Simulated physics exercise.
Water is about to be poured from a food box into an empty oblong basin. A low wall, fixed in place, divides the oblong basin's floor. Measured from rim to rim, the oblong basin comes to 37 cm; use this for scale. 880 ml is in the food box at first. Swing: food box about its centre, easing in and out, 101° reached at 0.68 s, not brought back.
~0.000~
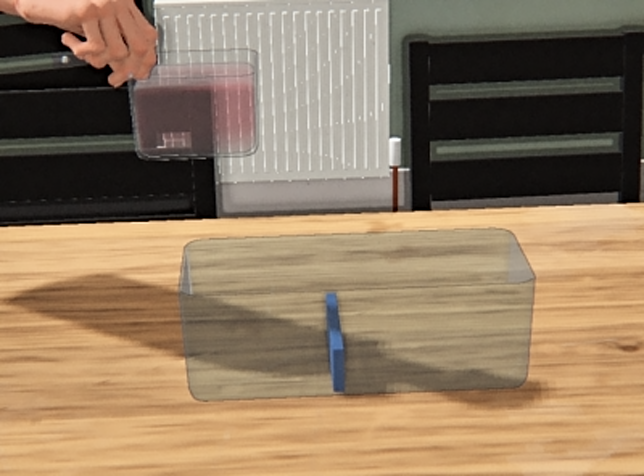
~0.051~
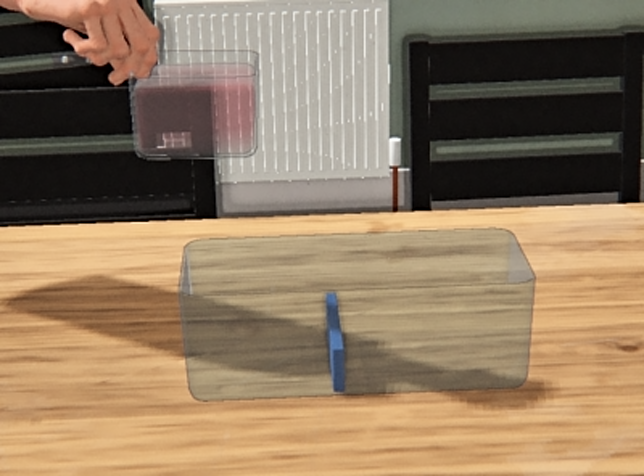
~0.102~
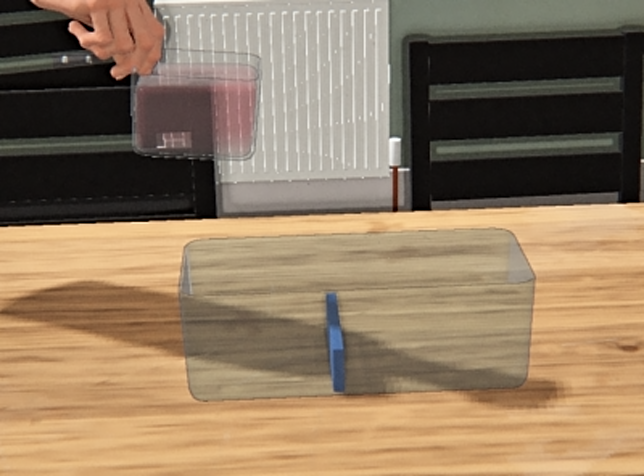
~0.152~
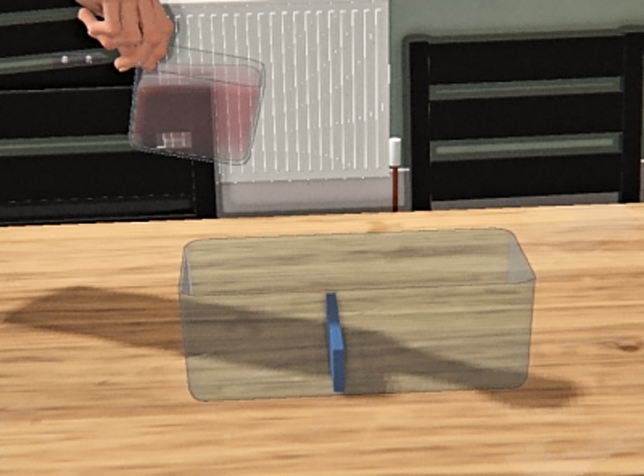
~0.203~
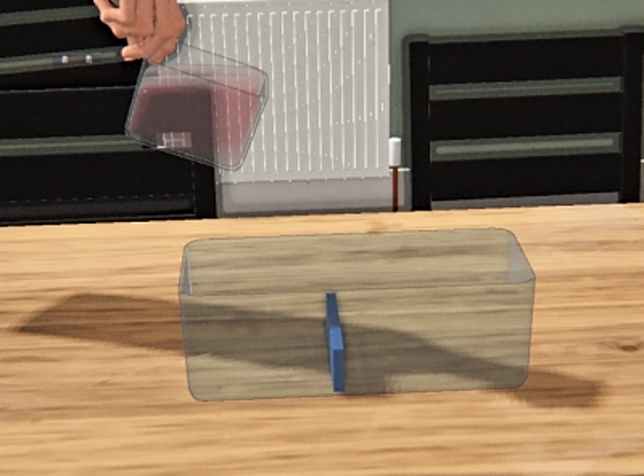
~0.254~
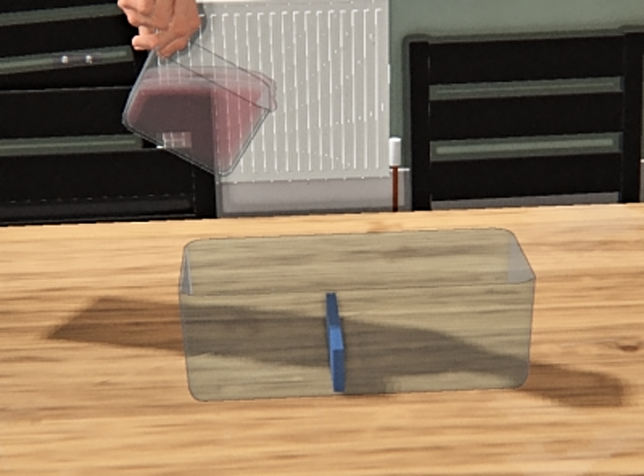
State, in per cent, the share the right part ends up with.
The right part ends up with roughly 65 %.
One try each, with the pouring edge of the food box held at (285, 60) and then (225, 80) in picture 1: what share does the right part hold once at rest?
The first try gives around 90 percent, the second around 15 percent.
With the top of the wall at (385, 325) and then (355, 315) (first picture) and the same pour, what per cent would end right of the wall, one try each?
Try 1: 10 %; try 2: 30 %.
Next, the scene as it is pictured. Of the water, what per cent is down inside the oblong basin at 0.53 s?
About 18%.
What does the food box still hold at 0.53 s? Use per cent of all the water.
36 %.
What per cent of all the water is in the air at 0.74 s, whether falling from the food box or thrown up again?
In-air share: About 10 %.
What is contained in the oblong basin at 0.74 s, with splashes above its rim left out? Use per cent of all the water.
My estimate is about 80 percent.
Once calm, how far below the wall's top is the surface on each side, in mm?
Left 38 mm, right 32 mm.
By 0.53 s the tilt is 90° and 36 per cent is still to pour, 2 is left of the wall and 16 right of it.
By 0.74 s the tilt is 101° and 9 per cent is still to pour, 16 is left of the wall and 65 right of it.
By 0.95 s the tilt is 101° and 2 per cent is still to pour, 28 is left of the wall and 65 right of it.
By 1.18 s the tilt is 101° and 0 per cent is still to pour, 32 is left of the wall and 65 right of it.
At rest 33 per cent lies left of the wall, 65 right of it and 2 outside.
